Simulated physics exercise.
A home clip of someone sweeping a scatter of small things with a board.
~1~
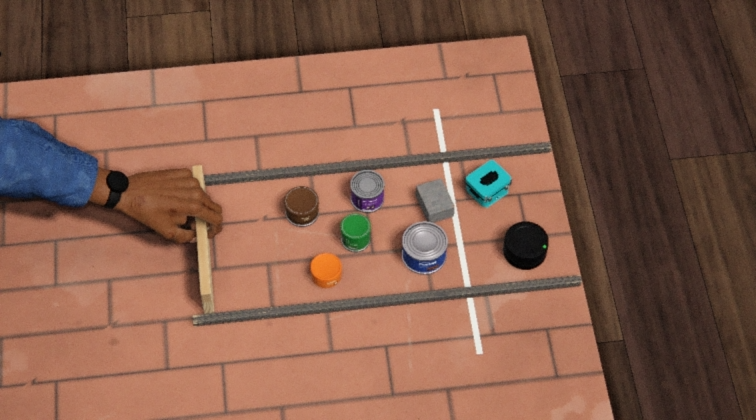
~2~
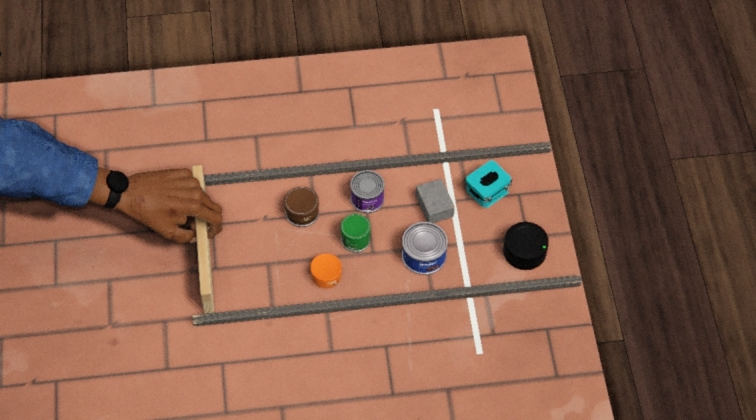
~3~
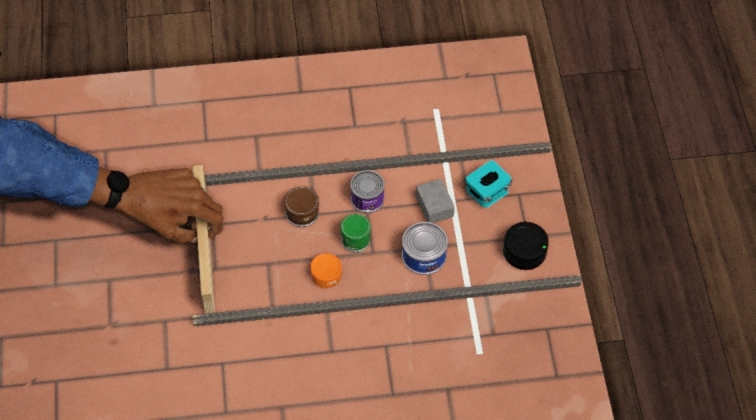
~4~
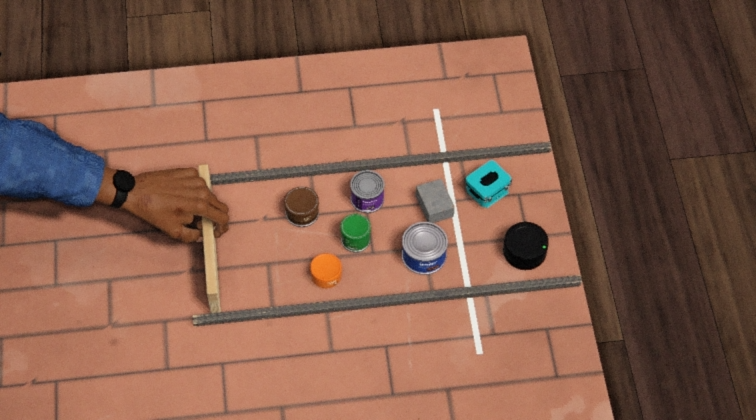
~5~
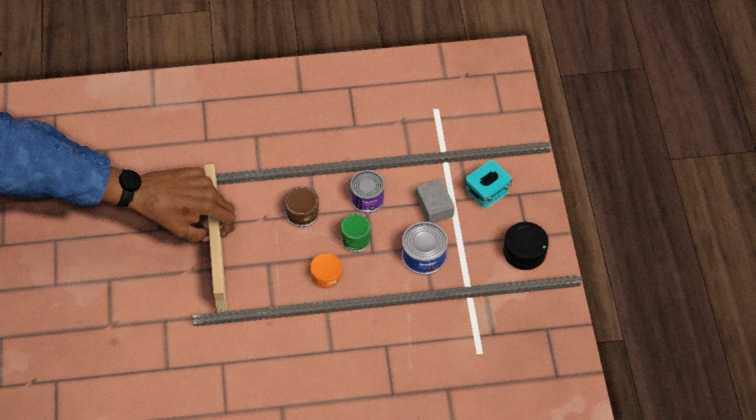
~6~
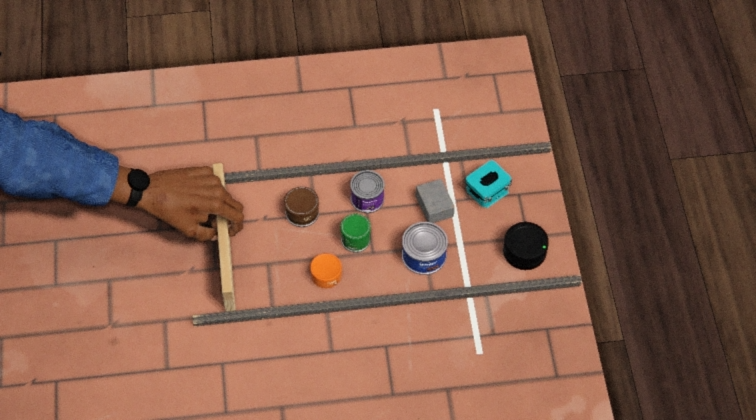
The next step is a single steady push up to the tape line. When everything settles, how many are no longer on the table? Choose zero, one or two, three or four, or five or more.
When everything settles, zero are no longer on the table.
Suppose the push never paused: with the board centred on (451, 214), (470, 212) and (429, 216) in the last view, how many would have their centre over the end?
Middles past end - pos 1: 0, pos 2: 0, pos 3: 0.
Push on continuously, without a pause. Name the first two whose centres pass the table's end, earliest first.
In order, first the black lid, then the turquoise case.
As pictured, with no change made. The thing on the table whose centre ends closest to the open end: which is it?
Result - foremost is the black lid.
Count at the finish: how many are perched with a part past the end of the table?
The tally is 0.
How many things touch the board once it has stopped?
Looks like 4 of them, all told.
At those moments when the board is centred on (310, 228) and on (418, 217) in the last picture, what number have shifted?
By then 2, and 7.
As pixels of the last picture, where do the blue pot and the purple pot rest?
Final spots - blue pot (507, 233), purple pot (464, 168).
Soon after, none off yet; black lid at rest near (526, 246); turquoise case at rest near (488, 185); grey block at rest near (435, 201).
In the end, the number that fall off is zero.
